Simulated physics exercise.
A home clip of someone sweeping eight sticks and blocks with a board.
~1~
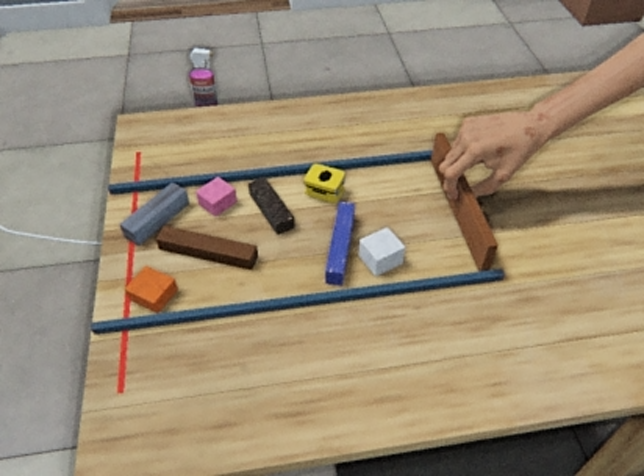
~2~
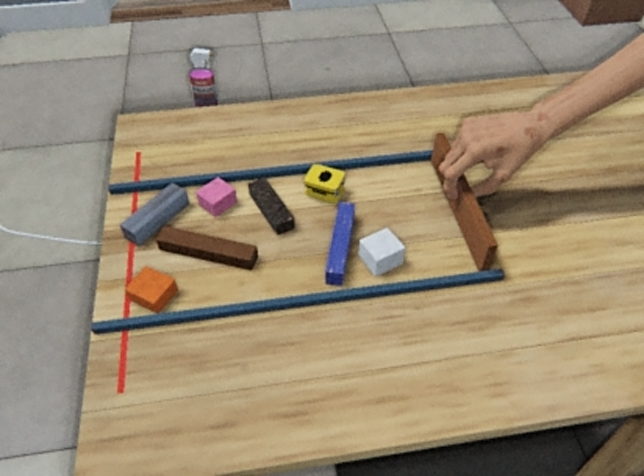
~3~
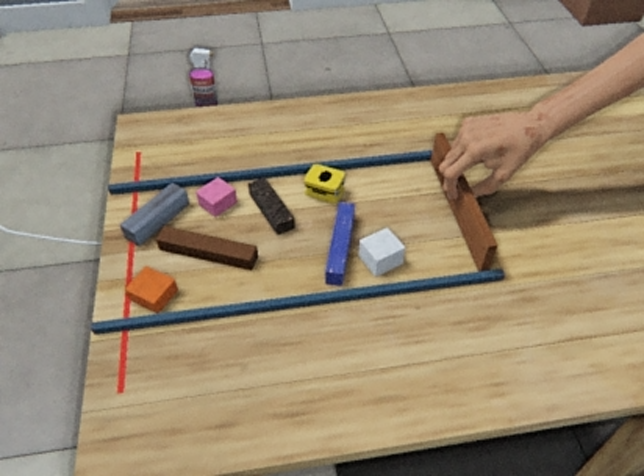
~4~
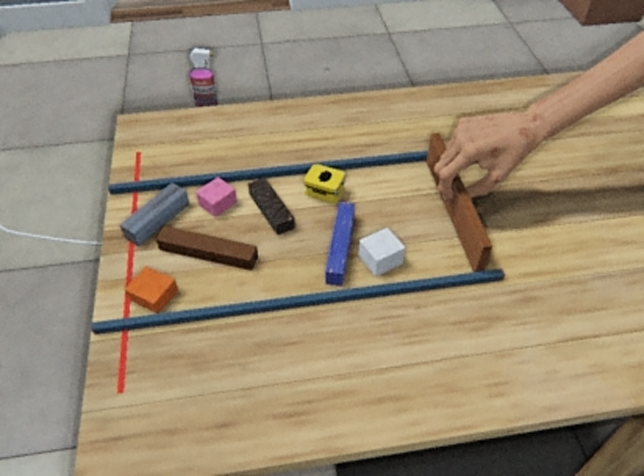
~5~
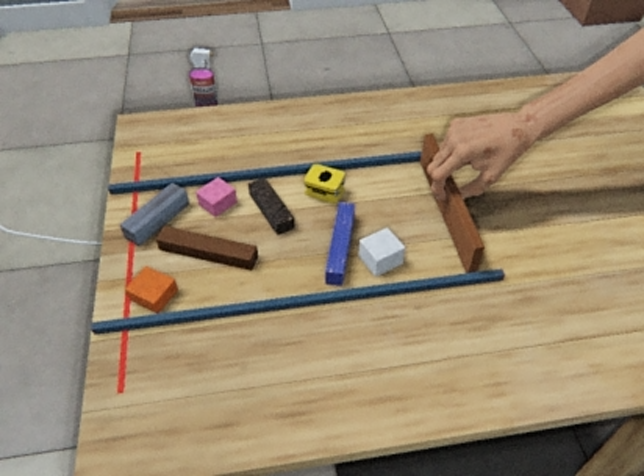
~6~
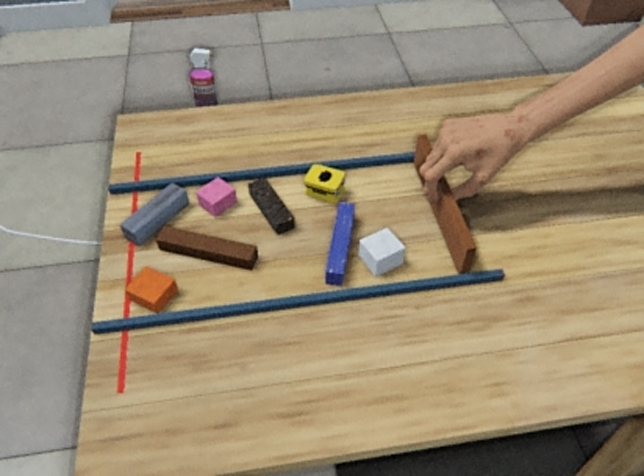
On a wooden table between two blue rails, eight small sticks and blocks lie scattered near a strip of red tape. At the right, a hand holds a brown board upright, at first almost still, then slides it slightly left, while the pieces stay where they are, untouched.
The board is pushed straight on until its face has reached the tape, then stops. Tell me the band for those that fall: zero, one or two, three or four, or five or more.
Outcome: The number that fall off is five or more.
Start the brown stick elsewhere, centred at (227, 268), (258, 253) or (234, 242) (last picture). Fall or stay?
In turn it comes down; goes over; tumbles off.
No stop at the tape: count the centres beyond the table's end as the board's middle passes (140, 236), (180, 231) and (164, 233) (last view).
Place by place, 5, 2 and 3.
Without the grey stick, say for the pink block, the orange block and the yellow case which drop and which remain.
The pink block comes down, the orange block is lost, the yellow case is kept.
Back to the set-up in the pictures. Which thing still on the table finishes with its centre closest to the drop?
The blue bar.
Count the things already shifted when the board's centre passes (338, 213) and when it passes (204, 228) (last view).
The counts are 3 and 8.
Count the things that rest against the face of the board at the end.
That makes 3.
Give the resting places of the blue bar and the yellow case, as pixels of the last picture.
The blue bar at (99, 254), the yellow case at (114, 208).
Early on, none off yet; orange block at rest near (152, 289); grey stick at rest near (156, 214); brown stick at rest near (207, 248).
Finally, the number that fall off is five or more; lost, black bar, pink block, brown stick, grey stick and orange block.
